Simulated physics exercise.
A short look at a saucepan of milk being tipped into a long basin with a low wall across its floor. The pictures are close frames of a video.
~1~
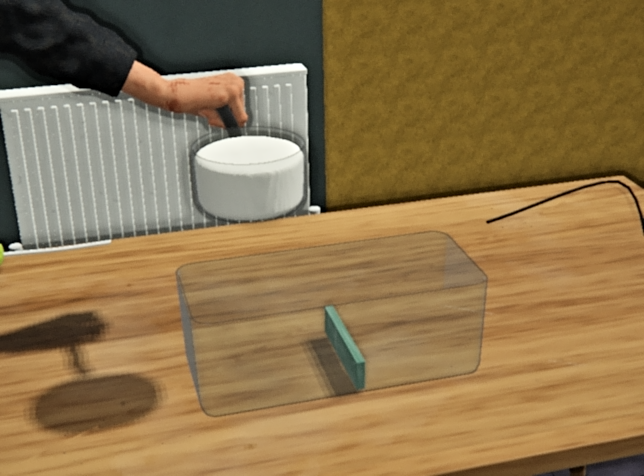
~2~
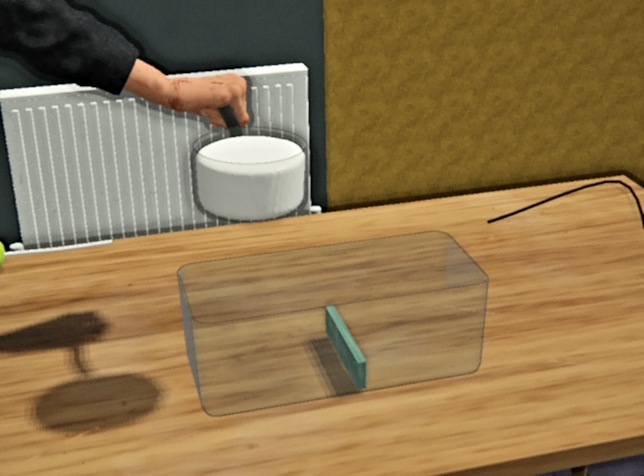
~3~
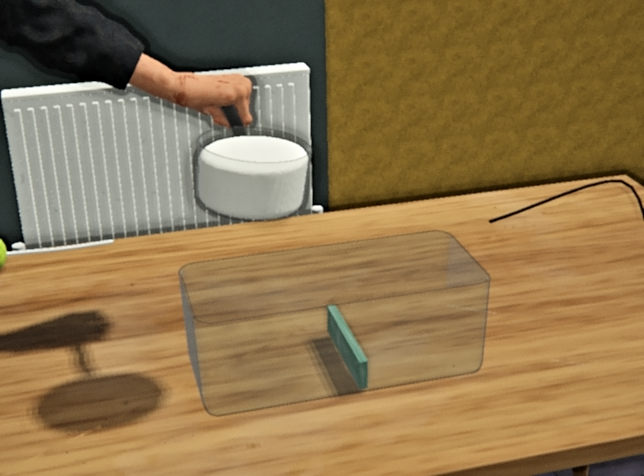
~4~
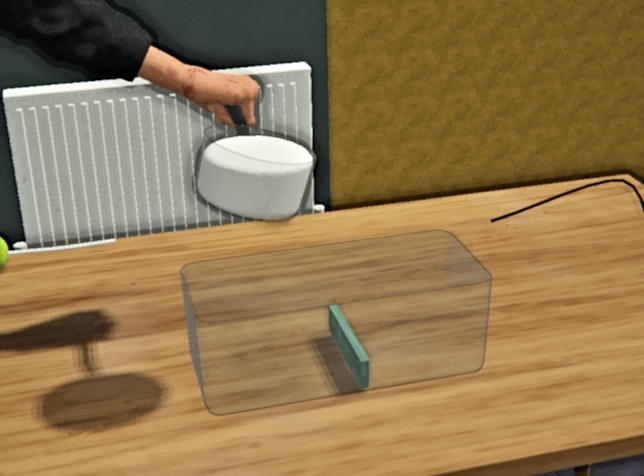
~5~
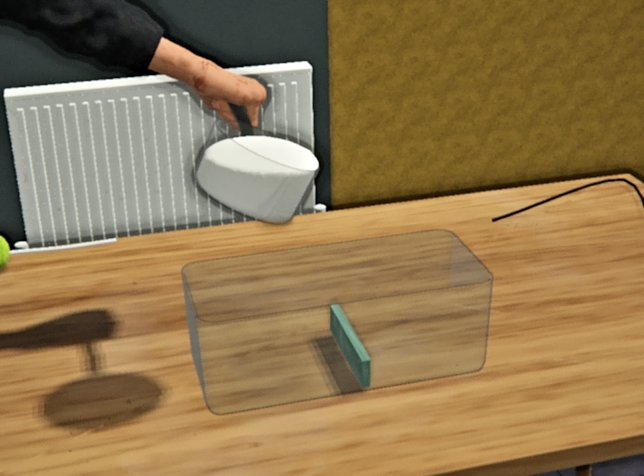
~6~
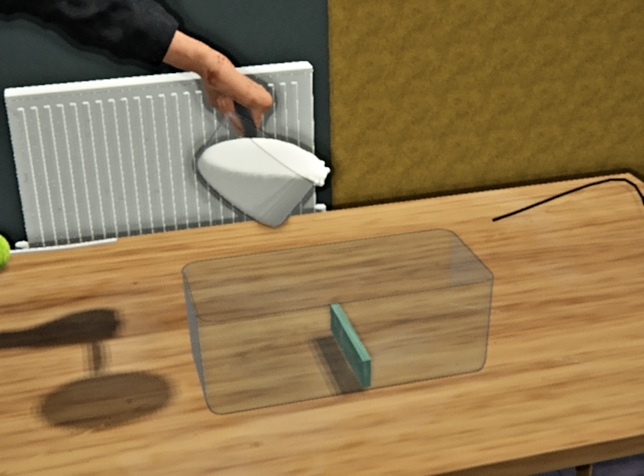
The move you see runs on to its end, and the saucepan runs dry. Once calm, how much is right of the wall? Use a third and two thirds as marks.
It comes to from a third to two thirds.
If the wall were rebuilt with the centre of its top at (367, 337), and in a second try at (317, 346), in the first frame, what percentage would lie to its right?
The first gives 30 %, the second 75 %.
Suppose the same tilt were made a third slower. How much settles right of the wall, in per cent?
Some 70 per cent.
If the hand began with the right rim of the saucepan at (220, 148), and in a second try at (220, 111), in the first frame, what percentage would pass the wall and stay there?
In turn 15 and 20 in a hundred.
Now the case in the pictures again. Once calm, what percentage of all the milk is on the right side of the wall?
Some 50 per cent.
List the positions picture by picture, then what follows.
In the first picture, it leans 0°; its right rim is at (303, 141); the milk meets the walls at (194, 158) and (300, 147); the long basin's rim runs from (184, 296) to (466, 256); the wall's top is at (344, 334).
In the second picture, it leans 2°; its right rim is at (305, 142); the milk meets the walls at (196, 158) and (301, 148).
In the third picture, it leans 7°; its right rim is at (309, 147); the milk meets the walls at (199, 156) and (305, 148).
In the fourth picture, it leans 16°; its right rim is at (313, 154); the milk meets the walls at (203, 155) and (310, 149).
In the fifth picture, it leans 27°; its right rim is at (315, 165); the milk meets the walls at (204, 157) and (312, 156); 2 per cent is over the edge.
In the sixth picture, it leans 40°; its right rim is at (314, 178); the milk meets the walls at (201, 157) and (303, 163); 7 per cent is over the edge.
A moment on, the saucepan is tipped right over and 15 per cent is still to pour, 9 is left of the wall and 33 right of it.
Next, the saucepan is tipped right over and 1 per cent is still to pour, 41 is left of the wall and 54 right of it.
Then the saucepan is tipped right over and 0 per cent is still to pour, 46 is left of the wall and 51 right of it.
Later the saucepan is tipped right over and 0 per cent is still to pour, 46 is left of the wall and 52 right of it.
In the end 46 per cent lies left of the wall, 52 right of it and 2 outside.
